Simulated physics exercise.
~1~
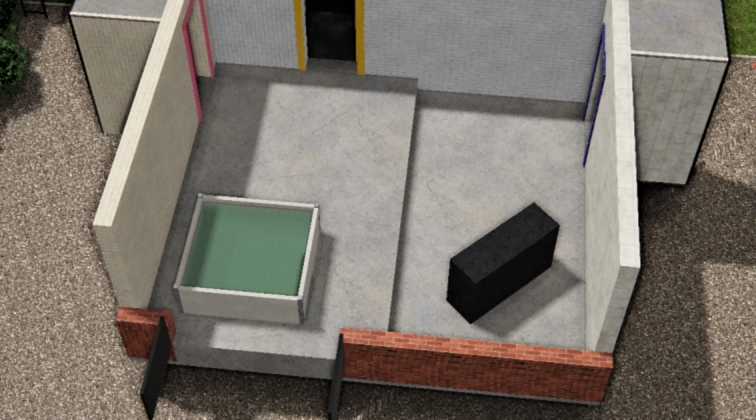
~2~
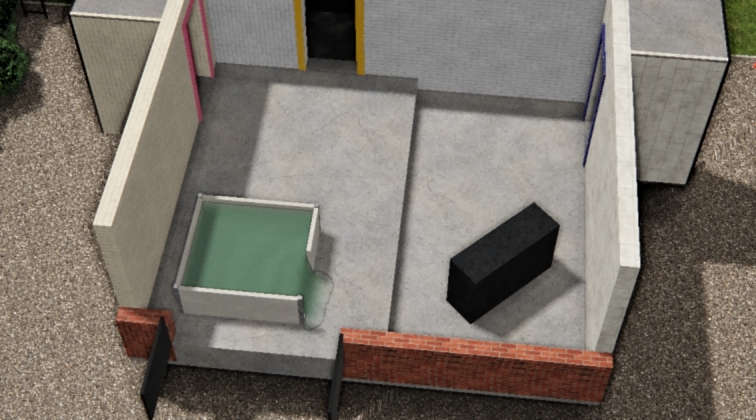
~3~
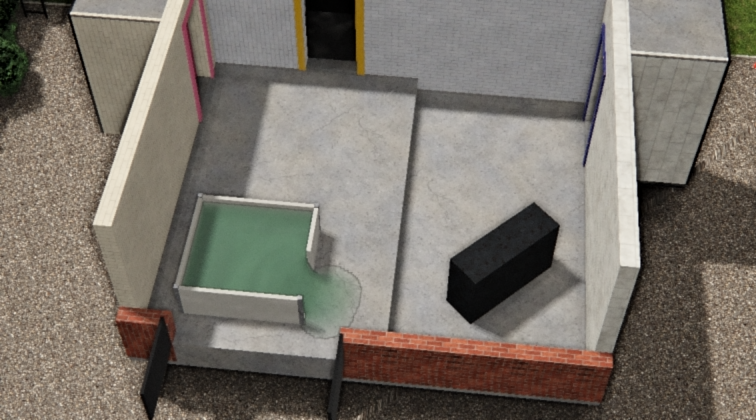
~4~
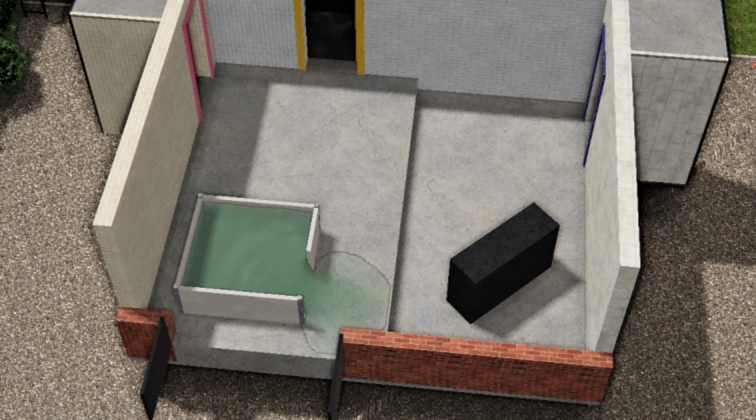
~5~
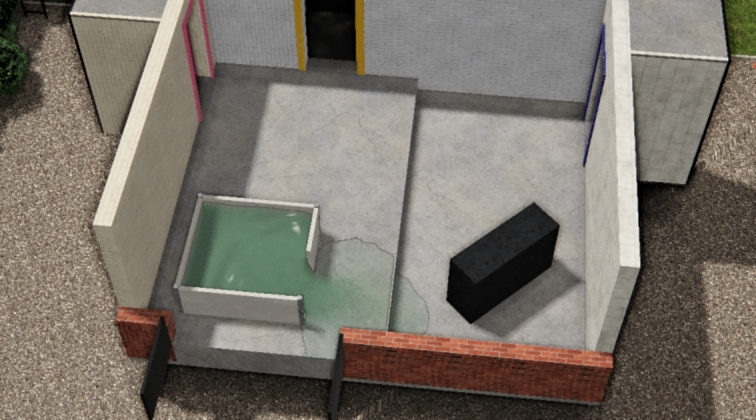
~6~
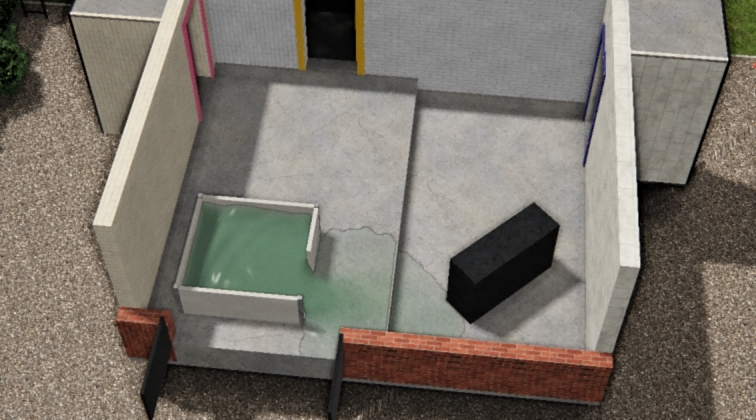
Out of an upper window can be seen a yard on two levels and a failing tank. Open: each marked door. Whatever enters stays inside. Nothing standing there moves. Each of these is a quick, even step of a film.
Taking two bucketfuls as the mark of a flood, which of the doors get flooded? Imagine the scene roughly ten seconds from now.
The blue door gets flooded, the pink door stays below the mark, the yellow door stays below the mark.
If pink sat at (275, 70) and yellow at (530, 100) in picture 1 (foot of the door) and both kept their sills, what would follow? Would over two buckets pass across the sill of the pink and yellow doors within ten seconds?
Note: Pink lets in too little; yellow lets too much through.
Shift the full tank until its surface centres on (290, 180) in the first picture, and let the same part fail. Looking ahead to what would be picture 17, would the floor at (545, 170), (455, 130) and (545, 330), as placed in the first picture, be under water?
Soaked, spared, spared.
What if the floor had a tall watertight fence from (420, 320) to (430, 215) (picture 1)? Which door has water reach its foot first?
The blue door comes first.
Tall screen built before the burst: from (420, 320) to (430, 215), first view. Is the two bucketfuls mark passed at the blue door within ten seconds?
Taking them one at a time, blue tops the limit.
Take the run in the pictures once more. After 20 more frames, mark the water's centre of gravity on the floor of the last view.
That comes out near (387, 275).
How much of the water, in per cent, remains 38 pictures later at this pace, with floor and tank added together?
I'd say roughly 94 percent.
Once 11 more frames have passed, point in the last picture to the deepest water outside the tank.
About (580, 377).
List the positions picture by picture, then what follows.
The tank at (249, 249) is whole and still, in the first picture.
Water pours out at (304, 289) and has run to a hidden place, in the second picture.
The front is at (355, 286), out from the gap at (304, 291), in the third picture.
Water pours out at (304, 291) and has run to (390, 299), in the fourth picture.
Water pours out at (304, 291) and has run to (420, 330), in the fifth picture.
Water pours out at (304, 291) and has run to (457, 333), in the sixth picture.
A moment on, water covers 20 % of the floor; the blue door not reached, the pink door not reached, the yellow door not reached.
Next, water covers 25 % of the floor; the blue door not reached, the pink door not reached, the yellow door not reached.
Then, water covers 35 % of the floor; the blue door wet at the sill, nothing in, the pink door not reached, the yellow door not reached.
Later, water covers 45 % of the floor; the blue door under two buckets in, the pink door not reached, the yellow door not reached.
In the end, water covers 50 % of the floor; the blue door over two buckets in, the pink door not reached, the yellow door not reached.
